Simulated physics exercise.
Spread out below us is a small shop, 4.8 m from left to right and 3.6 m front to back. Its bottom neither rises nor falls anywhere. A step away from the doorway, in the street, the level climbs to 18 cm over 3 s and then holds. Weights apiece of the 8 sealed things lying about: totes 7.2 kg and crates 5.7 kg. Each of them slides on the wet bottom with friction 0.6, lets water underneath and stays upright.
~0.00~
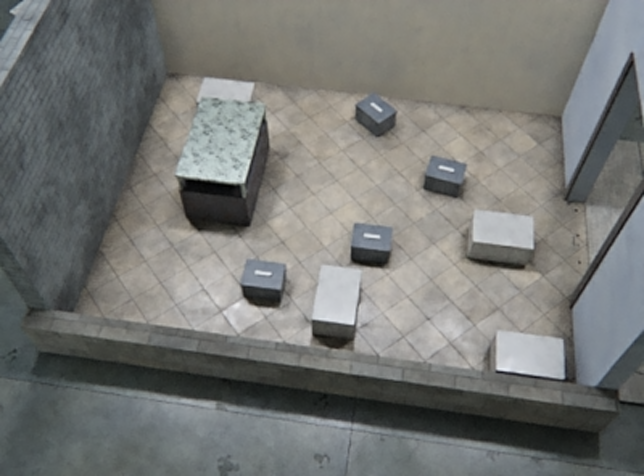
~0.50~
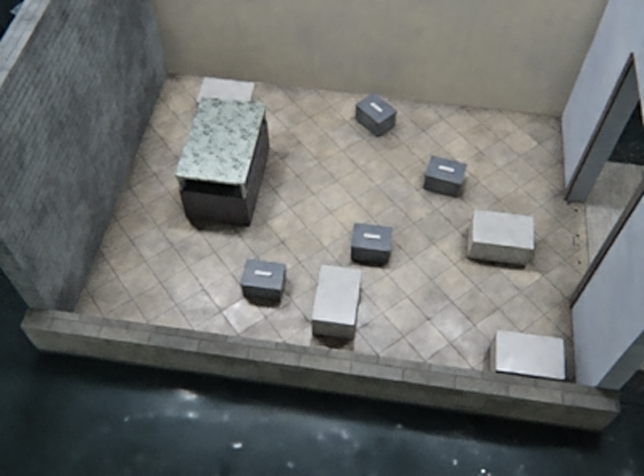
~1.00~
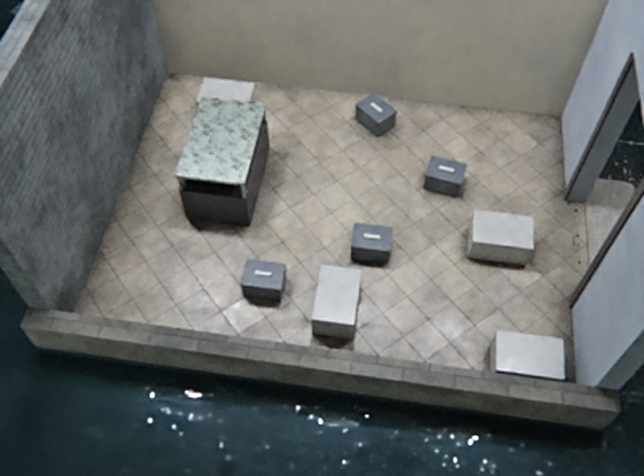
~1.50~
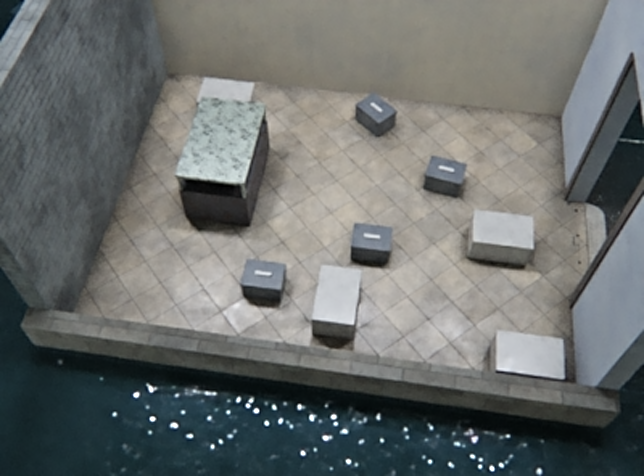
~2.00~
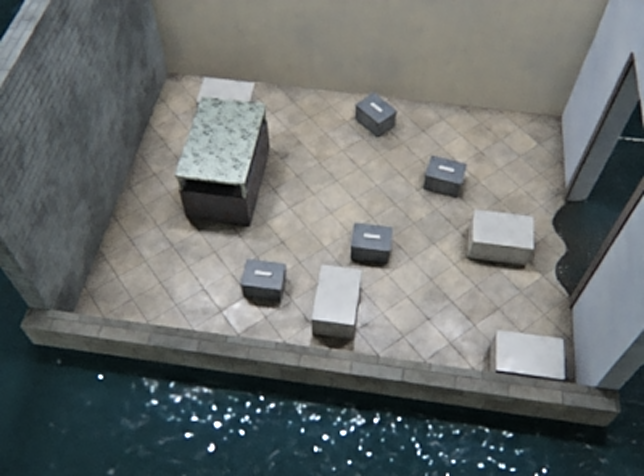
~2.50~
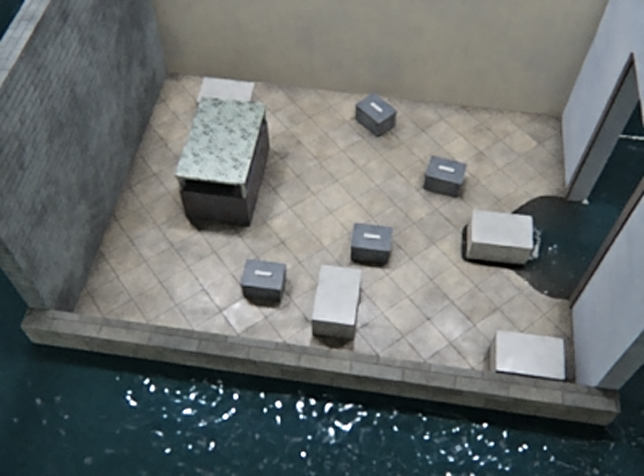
Small tiled shop seen from above, dark water covering the street outside, then spreading through the right-hand doorway around a pale block.
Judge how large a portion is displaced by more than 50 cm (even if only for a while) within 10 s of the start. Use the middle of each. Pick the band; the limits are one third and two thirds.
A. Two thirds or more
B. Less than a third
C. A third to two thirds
Two thirds or more (A).
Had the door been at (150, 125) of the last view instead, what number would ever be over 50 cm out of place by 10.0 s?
Result: 3 of them.
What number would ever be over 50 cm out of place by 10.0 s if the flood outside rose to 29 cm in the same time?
So the tally would be 7.
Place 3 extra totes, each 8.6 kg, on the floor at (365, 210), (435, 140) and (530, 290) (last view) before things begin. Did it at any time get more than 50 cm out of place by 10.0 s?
For each in turn I get a greater distance, a smaller distance and a smaller distance.
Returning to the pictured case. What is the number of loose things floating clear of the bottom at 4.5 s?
Answer: 1.
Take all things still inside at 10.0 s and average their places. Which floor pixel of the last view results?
Close to (247, 190).
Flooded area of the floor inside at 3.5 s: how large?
I'd put it close to 3.0 m2.
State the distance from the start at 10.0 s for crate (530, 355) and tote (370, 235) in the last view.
In turn: 10 cm, 150 cm.
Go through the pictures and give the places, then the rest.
The first picture shows a crate at (503, 229), on the bottom; a tote at (376, 108), on the bottom; water covers 0.0 m2; 0 of 8 have shifted.
The second picture shows a crate at (503, 229) rests on the ground; a tote at (376, 108) rests on the ground; water covers 0.0 m2; 0 of 8 have shifted.
The third picture shows a crate at (503, 229), on the bottom; a tote at (376, 108), on the bottom; 0.0 m2 under water; 0 of 8 have shifted.
The fourth picture shows a crate at (503, 229), on the bottom; a tote at (376, 108) rests on the ground; 0.0 m2 under water; 0 of 8 have shifted.
The fifth picture shows a crate at (503, 229), on the bottom; a tote at (376, 108), on the bottom; 0.1 m2 under water; 0 of 8 have shifted.
The sixth picture shows a crate at (502, 229) rests on the ground; a tote at (376, 108) rests on the ground; water covers 0.6 m2; 0 of 8 have shifted.
After 3.5 s 1 of 8 are over 50 cm from their spots; 0 afloat.
After 4.5 s 1 of 8 are over 50 cm from their spots; 1 afloat.
After 7.0 s 3 of 8 are over 50 cm from their spots; 2 afloat.
After 10.0 s 7 of 8 are over 50 cm from their spots, and 7 have been at some point; 8 afloat.
